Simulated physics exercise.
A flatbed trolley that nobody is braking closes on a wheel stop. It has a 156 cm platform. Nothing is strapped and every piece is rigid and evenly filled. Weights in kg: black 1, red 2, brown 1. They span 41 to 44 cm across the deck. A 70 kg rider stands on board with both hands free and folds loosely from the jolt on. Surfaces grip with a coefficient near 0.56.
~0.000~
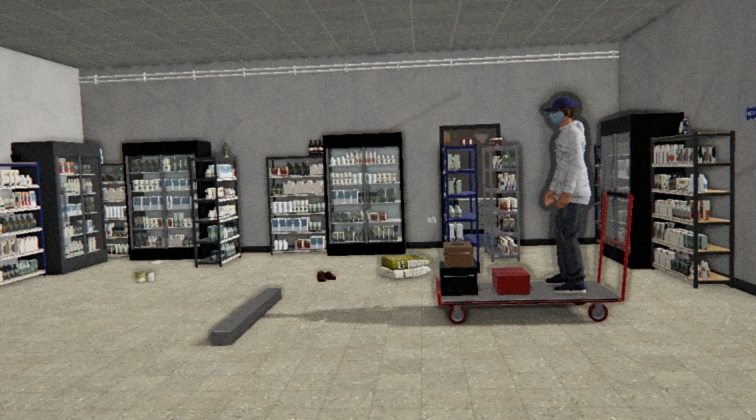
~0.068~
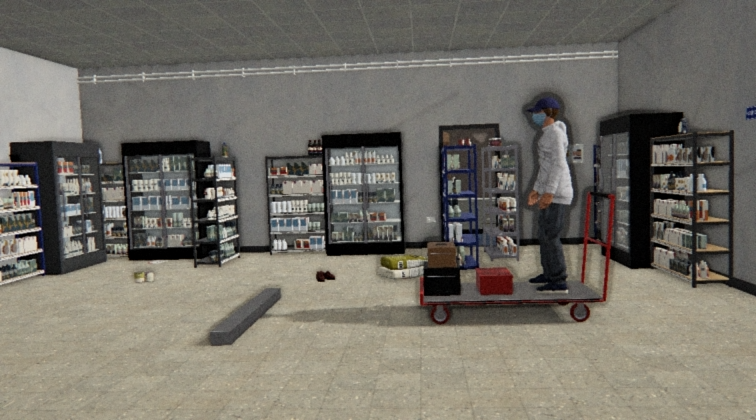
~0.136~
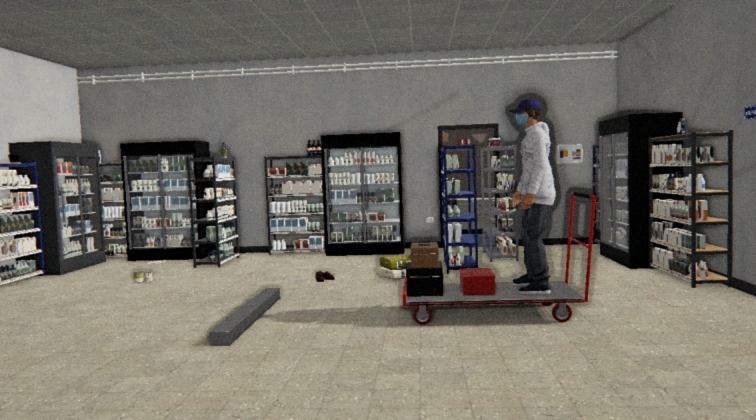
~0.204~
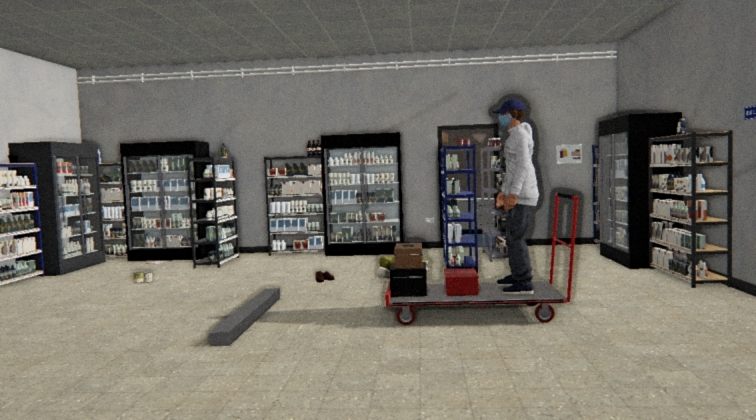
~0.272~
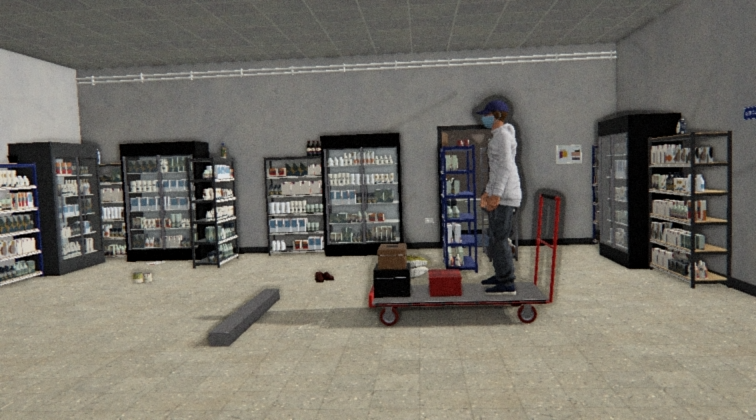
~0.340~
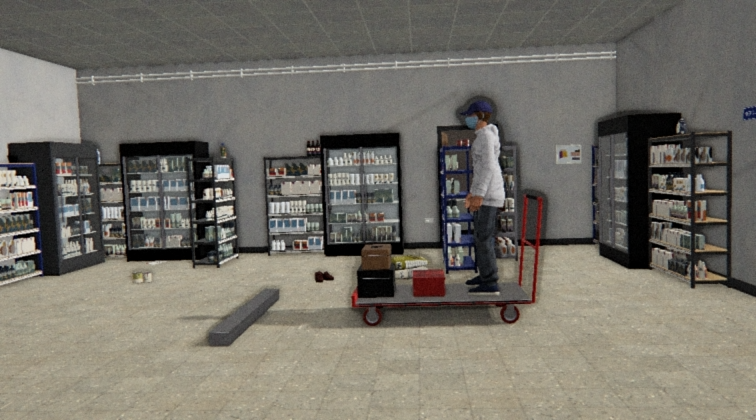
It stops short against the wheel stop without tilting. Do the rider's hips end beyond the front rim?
In the end the rider's hips go over the front rim.
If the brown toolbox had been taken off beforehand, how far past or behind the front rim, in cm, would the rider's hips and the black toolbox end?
In that case hips 20 past, black 20 behind.
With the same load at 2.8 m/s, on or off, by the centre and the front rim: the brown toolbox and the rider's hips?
Then brown off, hips off.
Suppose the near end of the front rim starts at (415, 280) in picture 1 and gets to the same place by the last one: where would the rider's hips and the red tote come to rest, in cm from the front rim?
In that case hips 60 behind, red 50 behind.
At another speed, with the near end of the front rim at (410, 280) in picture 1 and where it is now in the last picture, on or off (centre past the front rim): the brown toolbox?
Then brown off.
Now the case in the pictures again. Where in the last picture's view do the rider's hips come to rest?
Near (234, 299).
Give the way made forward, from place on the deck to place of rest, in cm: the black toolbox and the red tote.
Forward: Black 0, red 15.
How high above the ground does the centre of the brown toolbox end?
About 10 cm.
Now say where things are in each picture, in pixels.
Hips (572, 192), brown toolbox (458, 254), rim corner (440, 301); 182 cm short of the stop, in the first picture.
Hips (555, 192), brown toolbox (441, 254), rim corner (422, 301); 166 cm short of the stop, in the second picture.
Hips (538, 192), brown toolbox (425, 255), rim corner (404, 302); 151 cm short of the stop, in the third picture.
Hips (521, 193), brown toolbox (409, 256), rim corner (387, 302); 136 cm short of the stop, in the fourth picture.
Hips (505, 194), brown toolbox (393, 256), rim corner (370, 303); 121 cm short of the stop, in the fifth picture.
Hips (488, 194), brown toolbox (377, 257), rim corner (353, 303); 106 cm short of the stop. Speed about 2.2 m/s, in the sixth picture.
After 0.82 s the deck stops.
After 1.07 s the rider's hips are 72 cm behind the rim, near (318, 226) in the last picture's view.
After 1.37 s the rider's hips are 22 cm behind the rim, near (268, 251) in the last picture's view.
After 1.82 s the rider's hips are 16 cm past the rim, near (232, 268) in the last picture's view.
Final state at 4.5 s, past the rim, brown toolbox and the rider's hips; behind it, black toolbox and red tote.
